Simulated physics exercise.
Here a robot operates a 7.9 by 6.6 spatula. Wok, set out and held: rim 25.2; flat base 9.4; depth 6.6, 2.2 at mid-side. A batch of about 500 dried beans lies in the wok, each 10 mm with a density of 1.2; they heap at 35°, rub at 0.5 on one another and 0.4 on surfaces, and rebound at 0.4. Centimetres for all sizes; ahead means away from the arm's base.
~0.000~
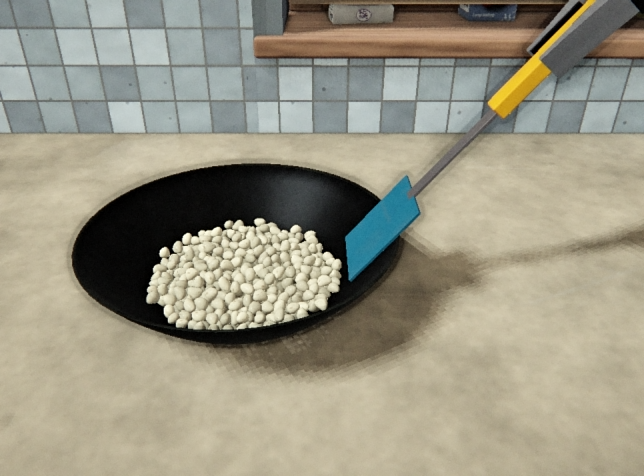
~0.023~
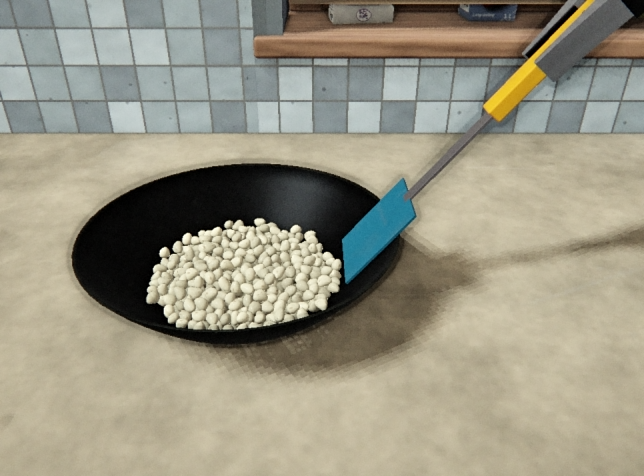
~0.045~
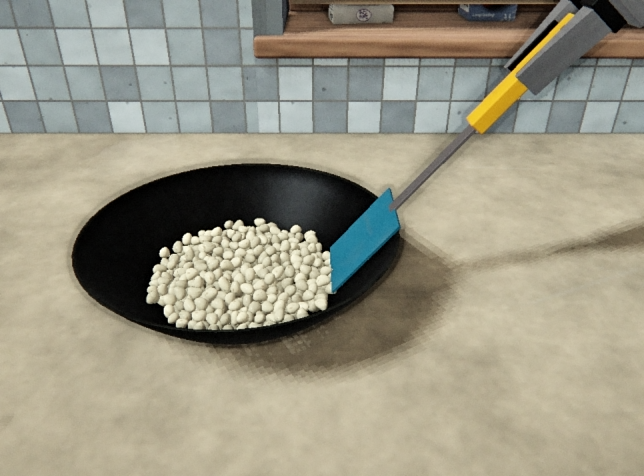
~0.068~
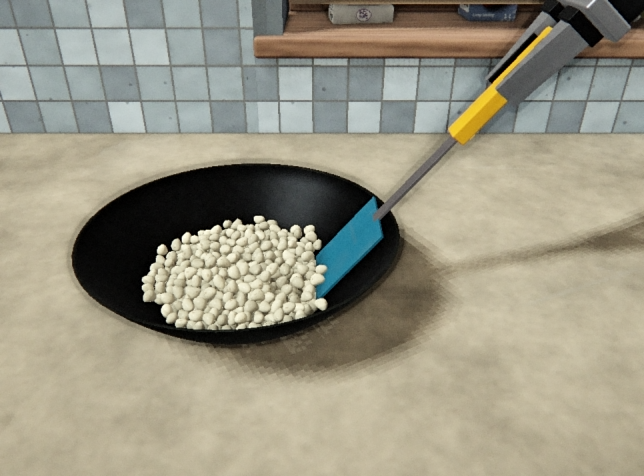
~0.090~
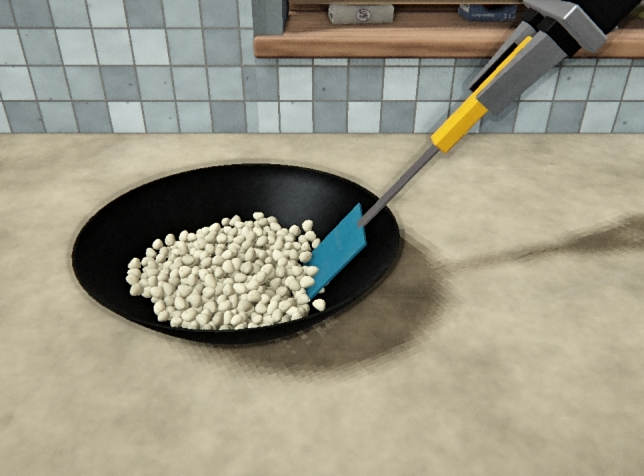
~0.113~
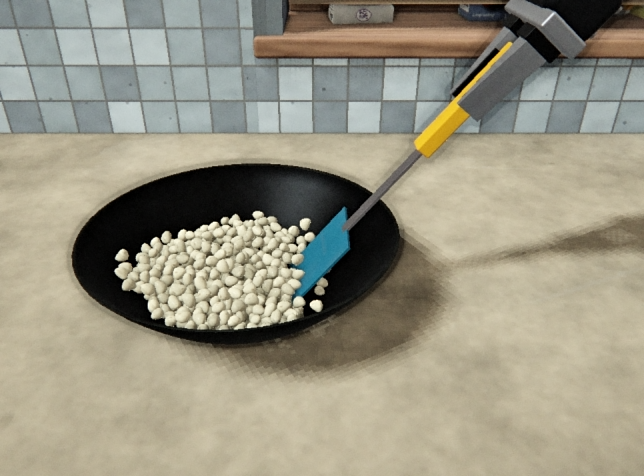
A robot arm lowered a blue spatula into a black wok on a counter and slid it leftward into a pile of pale beans, nudging the heap left as a few beans separated around the edges.
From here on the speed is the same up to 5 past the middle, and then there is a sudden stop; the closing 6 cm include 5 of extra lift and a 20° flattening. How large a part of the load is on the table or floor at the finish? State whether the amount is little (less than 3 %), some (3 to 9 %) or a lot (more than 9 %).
The amount is little, less than 3 %.
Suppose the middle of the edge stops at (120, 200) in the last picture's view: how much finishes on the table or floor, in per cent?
My guess is roughly 15 percent.
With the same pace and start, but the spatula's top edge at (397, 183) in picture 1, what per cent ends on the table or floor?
0 percent or so.
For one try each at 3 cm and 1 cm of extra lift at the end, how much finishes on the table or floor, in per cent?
Estimates, in order: 0 % then 0 %.
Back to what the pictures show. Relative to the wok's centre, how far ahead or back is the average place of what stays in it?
I'd put it at roughly 4.0 cm toward the front.
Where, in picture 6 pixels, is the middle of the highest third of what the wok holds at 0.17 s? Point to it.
Roughly at (181, 267).
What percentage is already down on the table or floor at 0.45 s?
Estimate: About 0 percent.
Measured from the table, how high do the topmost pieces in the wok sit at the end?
About 7.0 cm.
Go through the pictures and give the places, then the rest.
The spatula top edge at (413, 193), sloping 51°; upper third of the load around (246, 268), from x 155 to 335, top at y 225; 496 in the wok, in the first frame.
The spatula top edge at (409, 196), sloping 51°; upper third of the load around (246, 268), from x 155 to 335, top at y 225, in the second frame.
The spatula top edge at (395, 206), sloping 51°; upper third of the load around (245, 268), from x 155 to 330, top at y 225, in the third frame.
The spatula top edge at (378, 216), sloping 51°; upper third of the load around (241, 266), from x 150 to 320, top at y 220, in the fourth frame.
The spatula top edge at (363, 222), sloping 51°; upper third of the load around (226, 267), from x 135 to 320, top at y 215, in the fifth frame.
The spatula top edge at (347, 226), sloping 51°; upper third of the load around (215, 268), from x 120 to 325, top at y 215; 496 in the wok, in the sixth frame.
After 0.17 s, sloping 49°, highest piece 5 above the table; 496 in the wok.
After 0.22 s, sloping 40°, highest piece 6 above the table; 496 in the wok.
After 0.45 s, sloping 31°, highest piece 7 above the table; 496 in the wok.
After 1.50 s, sloping 31°, highest piece 7 above the table; 496 in the wok.
In the end, 496 in the wok. That is 0 % on the table or floor.
